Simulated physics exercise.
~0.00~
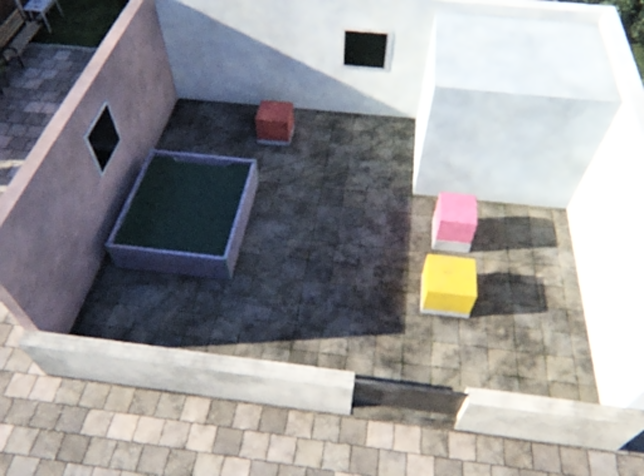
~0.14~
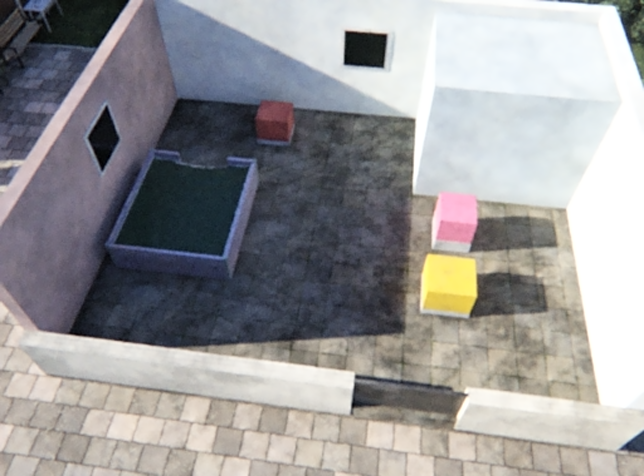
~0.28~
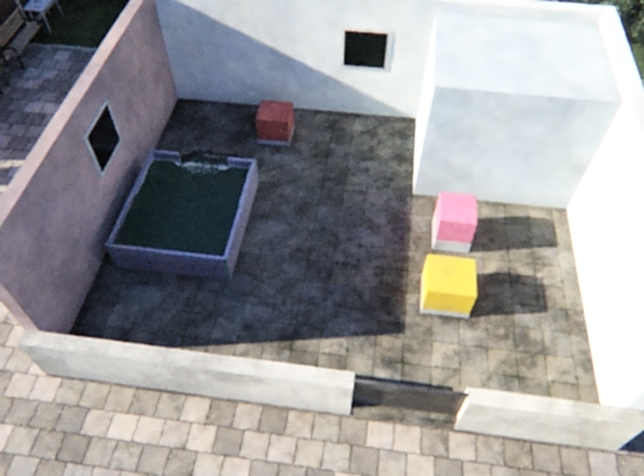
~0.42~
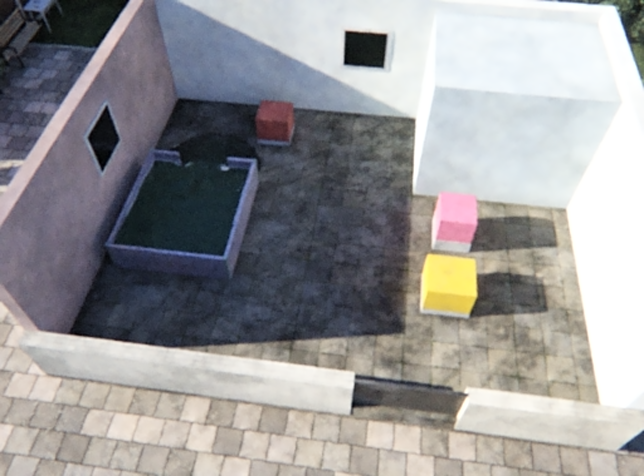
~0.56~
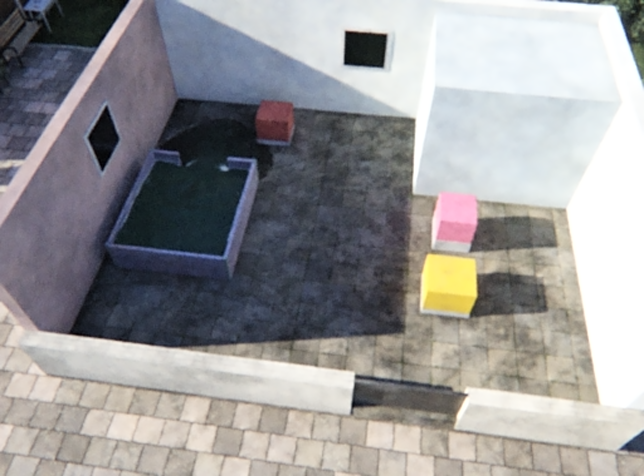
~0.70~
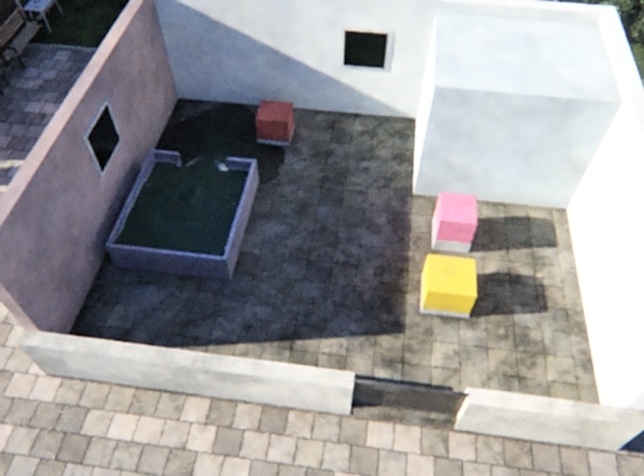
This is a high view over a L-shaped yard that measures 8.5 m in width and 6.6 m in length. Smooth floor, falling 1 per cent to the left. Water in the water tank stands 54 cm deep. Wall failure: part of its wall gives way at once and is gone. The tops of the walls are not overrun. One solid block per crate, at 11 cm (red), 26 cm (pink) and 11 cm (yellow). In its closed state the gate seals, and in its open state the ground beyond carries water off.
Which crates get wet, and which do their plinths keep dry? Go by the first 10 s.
The red crate gets wet; the pink crate stays dry; the yellow crate stays dry.
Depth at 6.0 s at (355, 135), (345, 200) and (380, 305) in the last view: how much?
4, 4 and 1 cm, respectively.
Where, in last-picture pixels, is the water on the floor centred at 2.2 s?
The water's centre is around (204, 182).
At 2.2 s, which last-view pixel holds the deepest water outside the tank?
In the last picture, around (221, 110).
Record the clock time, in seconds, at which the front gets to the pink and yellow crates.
Lab note - pink 4.5 s / yellow 5.0 s.
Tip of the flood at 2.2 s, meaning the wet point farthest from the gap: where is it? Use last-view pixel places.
Near (372, 117).
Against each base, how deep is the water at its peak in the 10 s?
Peak readings (cm) - red: 29; pink: 6; yellow: 5.
After 1.4 s water covers 15 % of the floor and is deepest (42 cm) near (178, 101); red plinth reached, pink plinth not reached, yellow plinth not reached.
After 2.2 s water covers 20 % of the floor and is deepest (38 cm) near (221, 110); red plinth reached, pink plinth not reached, yellow plinth not reached.
After 3.5 s water covers 30 % of the floor and is deepest (25 cm) near (229, 132); red plinth reached, pink plinth not reached, yellow plinth not reached.
After 6.0 s water covers 50 % of the floor and is deepest (22 cm) near (175, 106); red plinth reached, pink plinth reached, yellow plinth reached.
After 10.0 s water covers 75 % of the floor and is deepest (13 cm) near (173, 111); highest at the red plinth 29 cm, highest at the pink plinth 6 cm, highest at the yellow plinth 5 cm.
